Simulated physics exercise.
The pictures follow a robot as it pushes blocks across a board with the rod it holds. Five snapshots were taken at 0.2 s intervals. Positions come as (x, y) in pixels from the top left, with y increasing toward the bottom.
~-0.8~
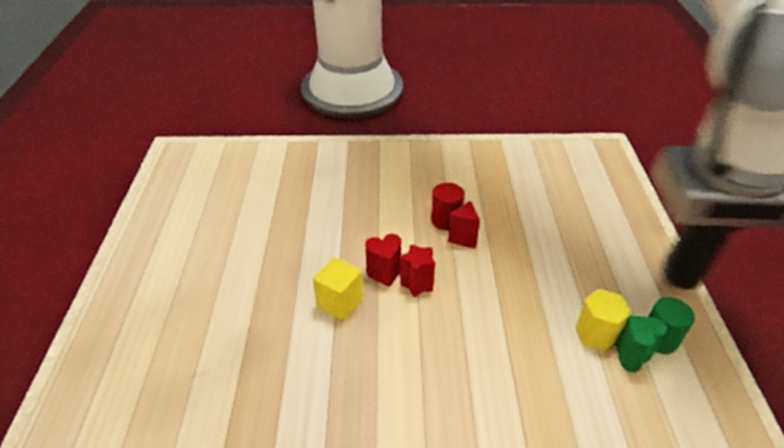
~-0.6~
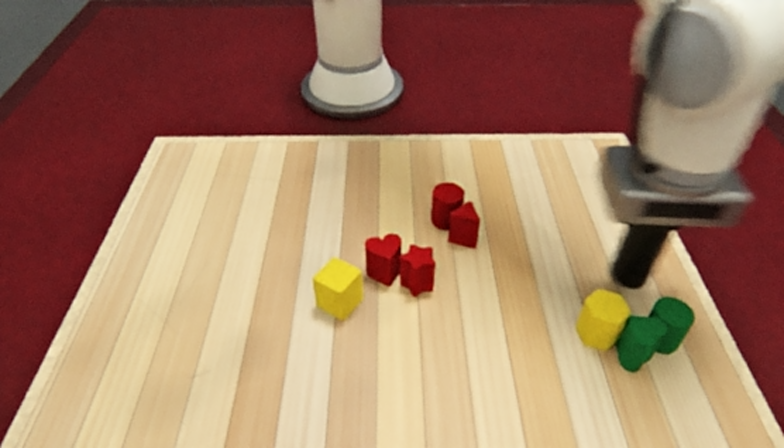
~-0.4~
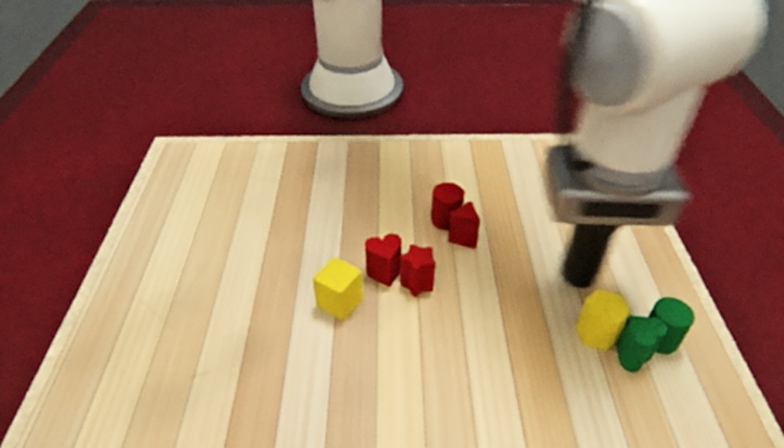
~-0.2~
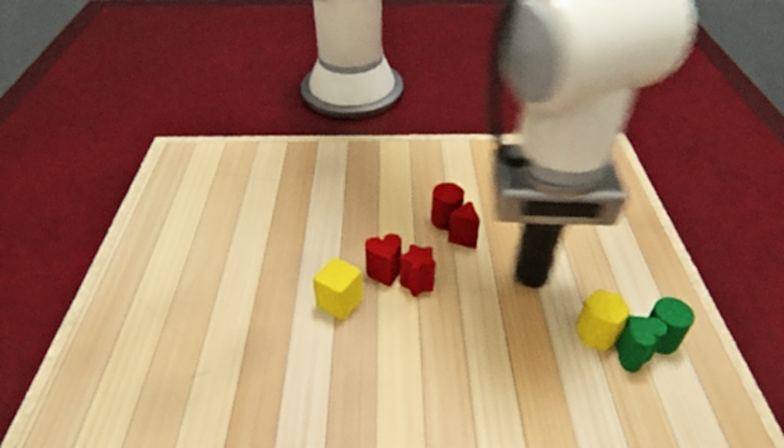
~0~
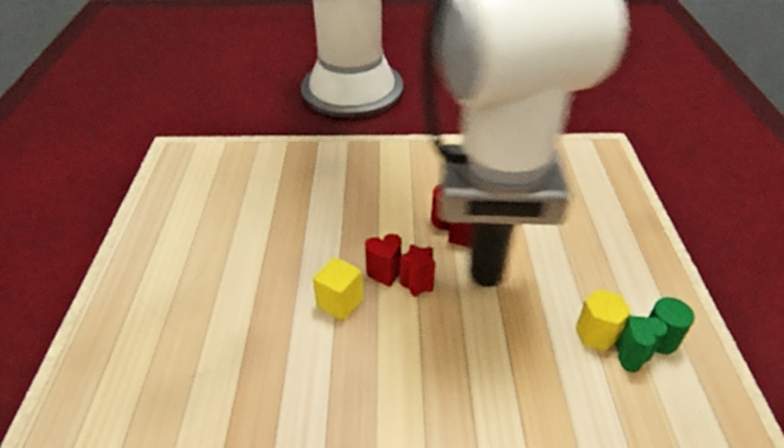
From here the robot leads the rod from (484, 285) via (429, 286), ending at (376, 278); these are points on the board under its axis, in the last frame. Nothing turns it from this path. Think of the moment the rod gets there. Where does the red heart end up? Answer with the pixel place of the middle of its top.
The centre of its top face lies at (320, 232).
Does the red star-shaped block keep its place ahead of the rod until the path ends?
That would be a yes.
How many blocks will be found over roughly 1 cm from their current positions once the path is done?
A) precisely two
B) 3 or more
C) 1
Choice A: Precisely two.
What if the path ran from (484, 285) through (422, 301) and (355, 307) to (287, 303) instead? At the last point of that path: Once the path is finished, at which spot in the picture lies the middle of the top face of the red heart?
At pixel (370, 233).
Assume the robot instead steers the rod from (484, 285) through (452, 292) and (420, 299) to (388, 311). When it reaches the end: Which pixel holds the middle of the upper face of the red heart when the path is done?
My estimate: (368, 235).
On the path given first. One third of the way, rod (448, 274); red star-shaped block (415, 255).
Two thirds of the way, rod (411, 274); red heart (354, 240), turned 35° clockwise; red star-shaped block (377, 255).
At the end, rod (375, 267); yellow square block (331, 275); red heart (320, 232), turned 40° clockwise; red star-shaped block (341, 248); red three-sided block in place.
